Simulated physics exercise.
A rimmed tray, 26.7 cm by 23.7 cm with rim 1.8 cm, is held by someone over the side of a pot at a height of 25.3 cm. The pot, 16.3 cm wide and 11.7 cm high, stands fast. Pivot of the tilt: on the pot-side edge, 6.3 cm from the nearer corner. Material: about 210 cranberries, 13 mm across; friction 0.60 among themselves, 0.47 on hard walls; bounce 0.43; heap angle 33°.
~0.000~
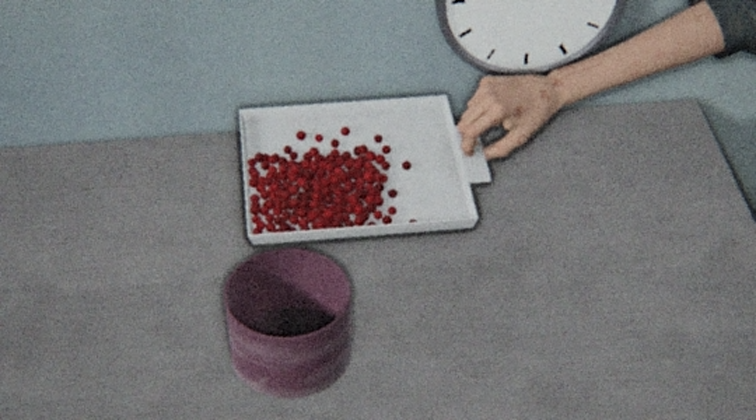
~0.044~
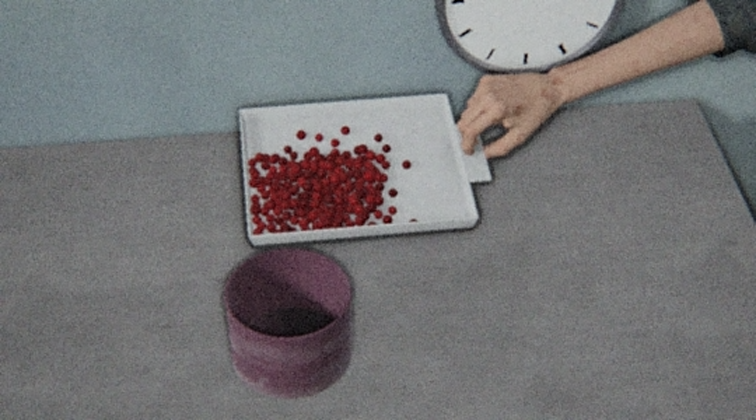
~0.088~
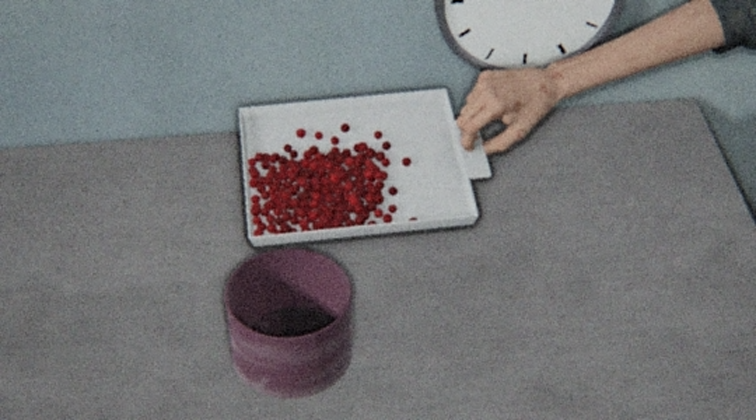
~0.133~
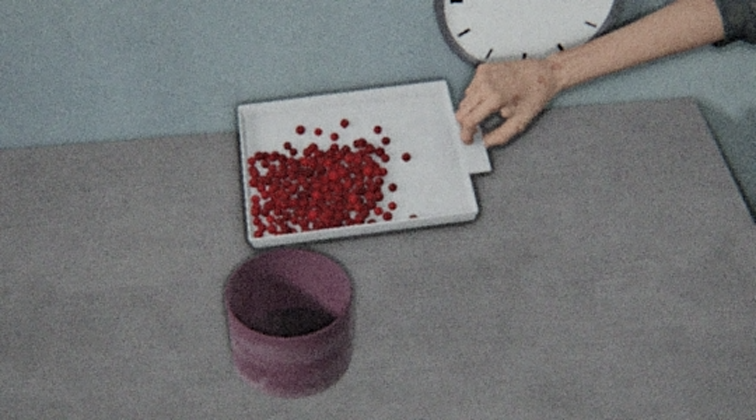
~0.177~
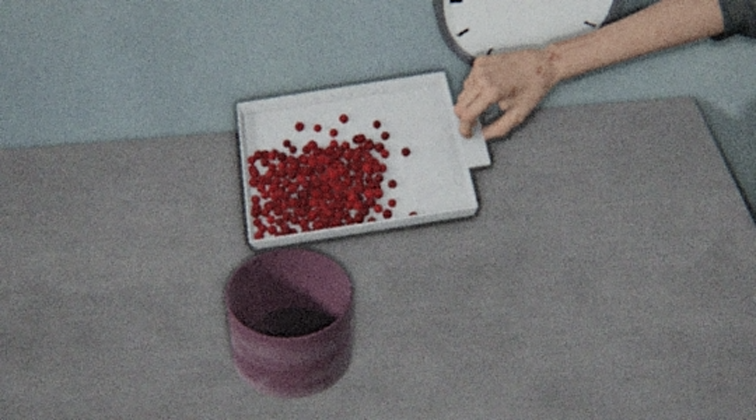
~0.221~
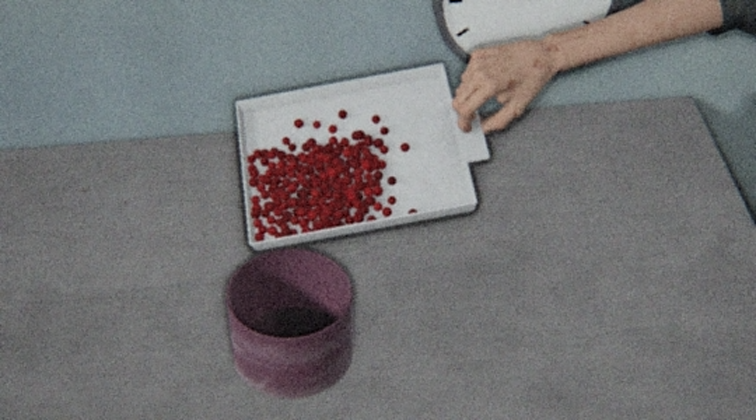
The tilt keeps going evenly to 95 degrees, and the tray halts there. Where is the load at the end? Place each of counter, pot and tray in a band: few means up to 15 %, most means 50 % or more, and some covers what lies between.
Counter: Most; pot: Some; tray: Few.
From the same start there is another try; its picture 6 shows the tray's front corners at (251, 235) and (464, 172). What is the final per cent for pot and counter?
Pot 0 % / counter 100 %.
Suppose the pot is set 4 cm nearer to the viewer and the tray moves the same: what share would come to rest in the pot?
Near 65 per cent in that case.
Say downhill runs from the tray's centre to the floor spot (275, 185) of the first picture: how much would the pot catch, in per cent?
Something like 0 in a hundred.
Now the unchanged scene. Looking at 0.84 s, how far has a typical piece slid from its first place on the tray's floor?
It has moved some 2 cm from its start.
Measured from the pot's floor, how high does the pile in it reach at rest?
My guess is around 2.5 centimetres.
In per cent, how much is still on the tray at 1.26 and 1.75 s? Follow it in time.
Earlier moment 70, later moment 5.
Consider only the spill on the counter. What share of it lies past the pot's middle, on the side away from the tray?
Share: Around 90 %.
After 0.84 s, tilt 50 degrees; the tray holds 100 %, the pot 0 %.
After 1.26 s, tilt 77 degrees; the tray holds 70 %, the pot 0 %.
Then, at 1.75 s, tilt 95 degrees; the tray holds 5 %, the pot 15 %.
By 2.6 s all is still; counter 70 %, pot 30 %, tray 0 %.
